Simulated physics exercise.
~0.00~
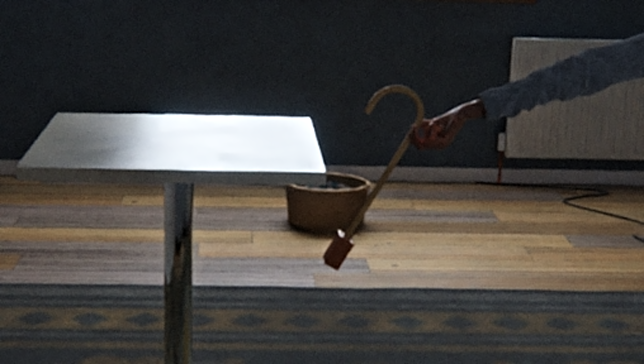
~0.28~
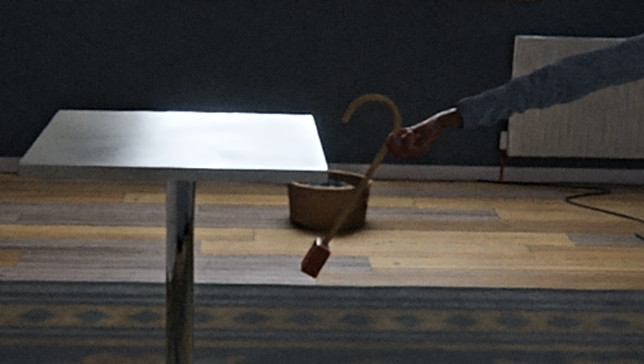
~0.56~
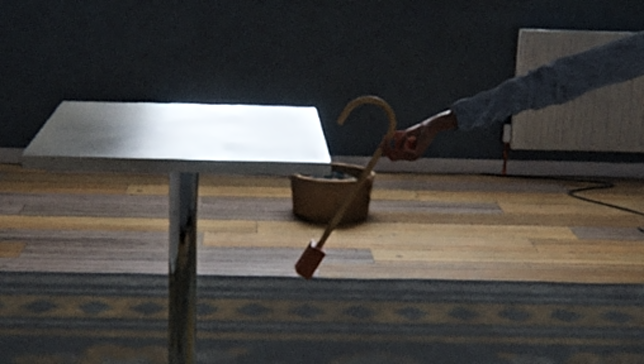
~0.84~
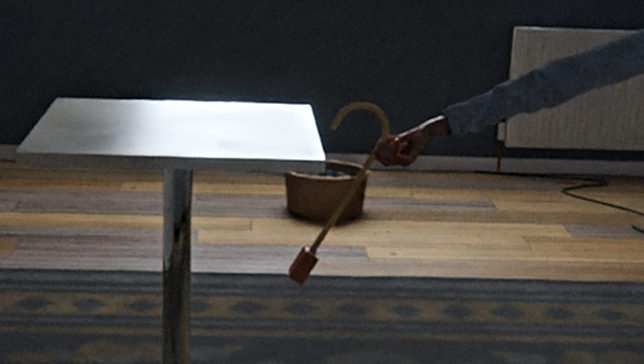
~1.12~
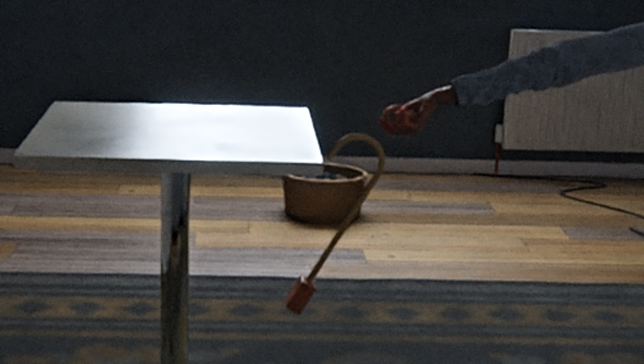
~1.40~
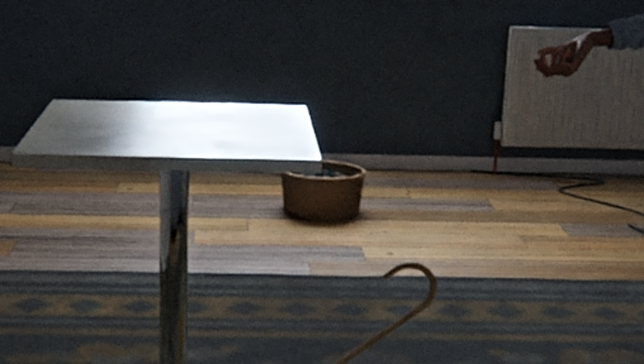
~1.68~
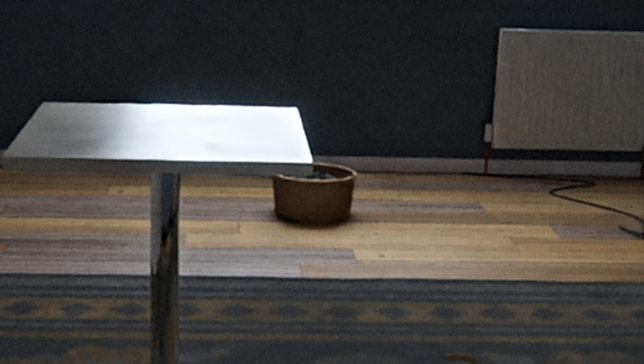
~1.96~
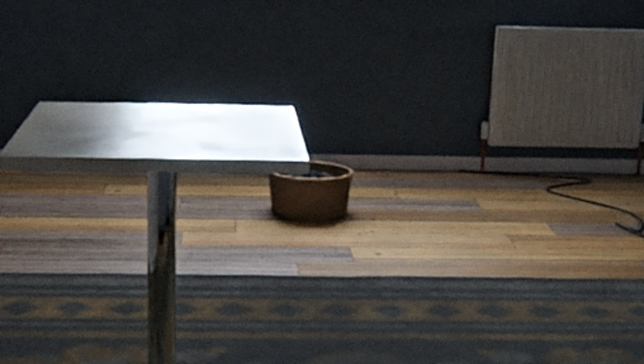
A cane-like stick with a curved crook and a reddish-orange block at its lower end is held by a hand reaching in from the right, beside a white-topped table. The hand moves it left and slightly down, bringing the crook close to the table's right edge. The fingers then open and the hand draws back to the right. Left unsupported, the stick drops, tilting as it falls in front of the patterned rug until only its crook shows. It passes out of view below, leaving the table, a round brown pot and a pale radiator.
